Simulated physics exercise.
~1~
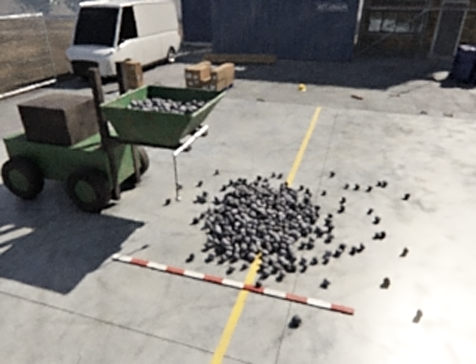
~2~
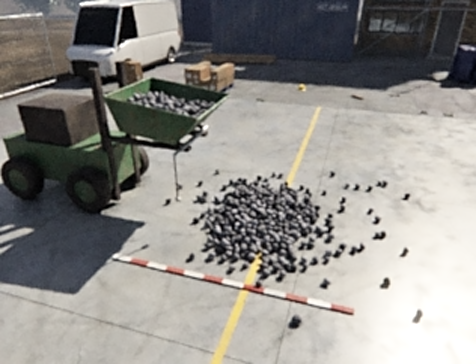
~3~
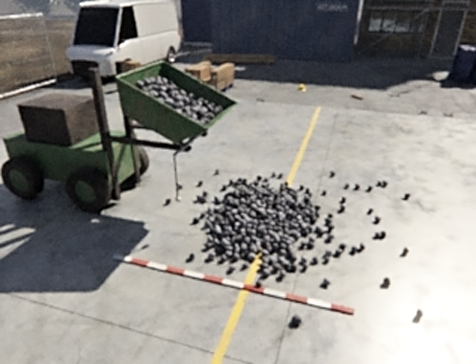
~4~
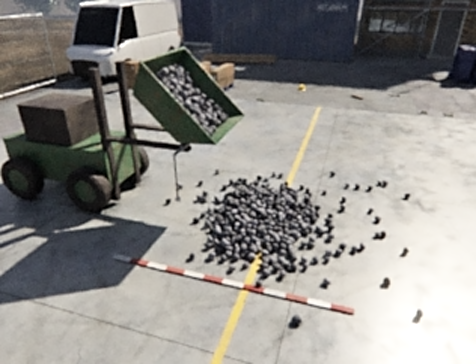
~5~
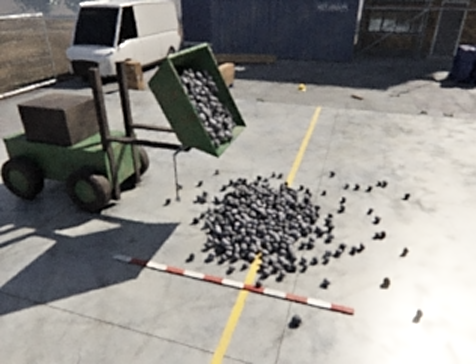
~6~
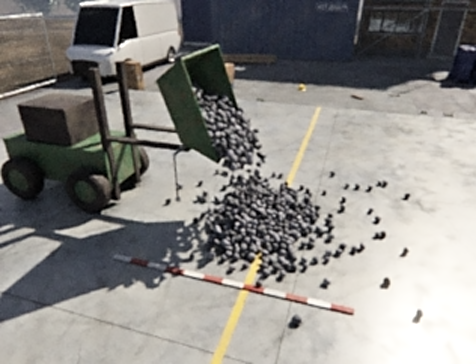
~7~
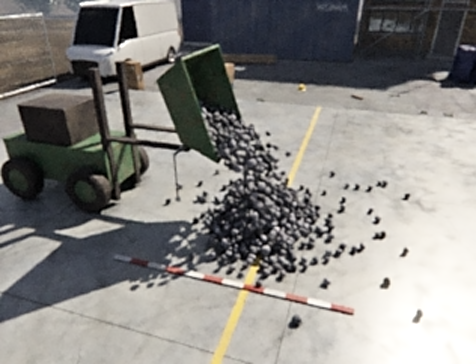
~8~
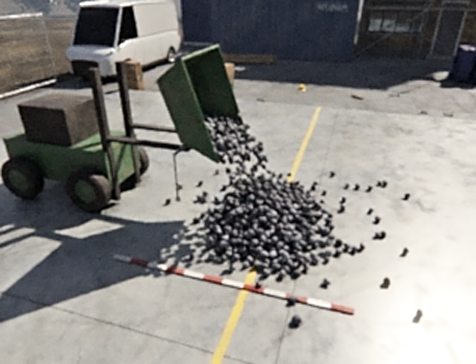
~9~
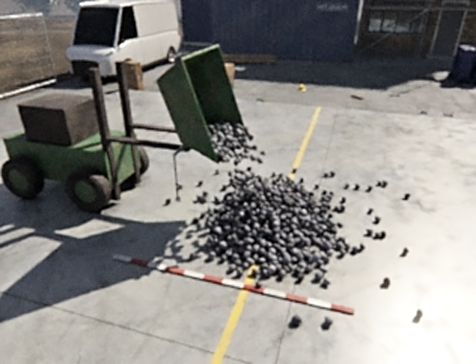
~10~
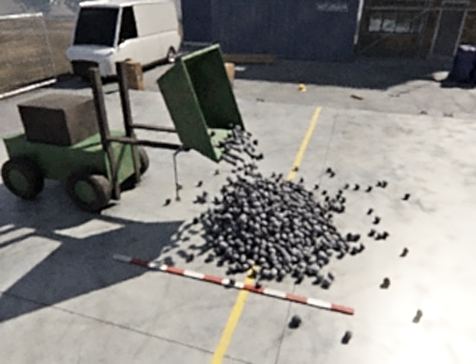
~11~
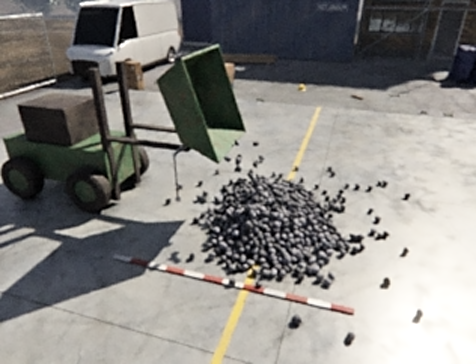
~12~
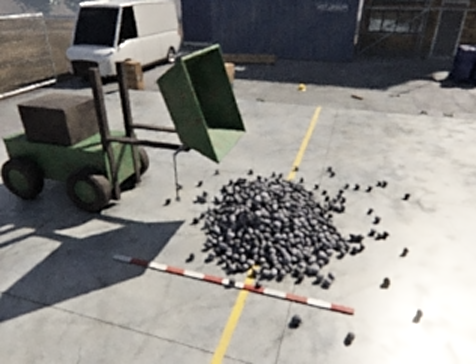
Green forklift tipping its raised skip of dark stones onto a loose heap across a yellow line, ending with the skip empty.
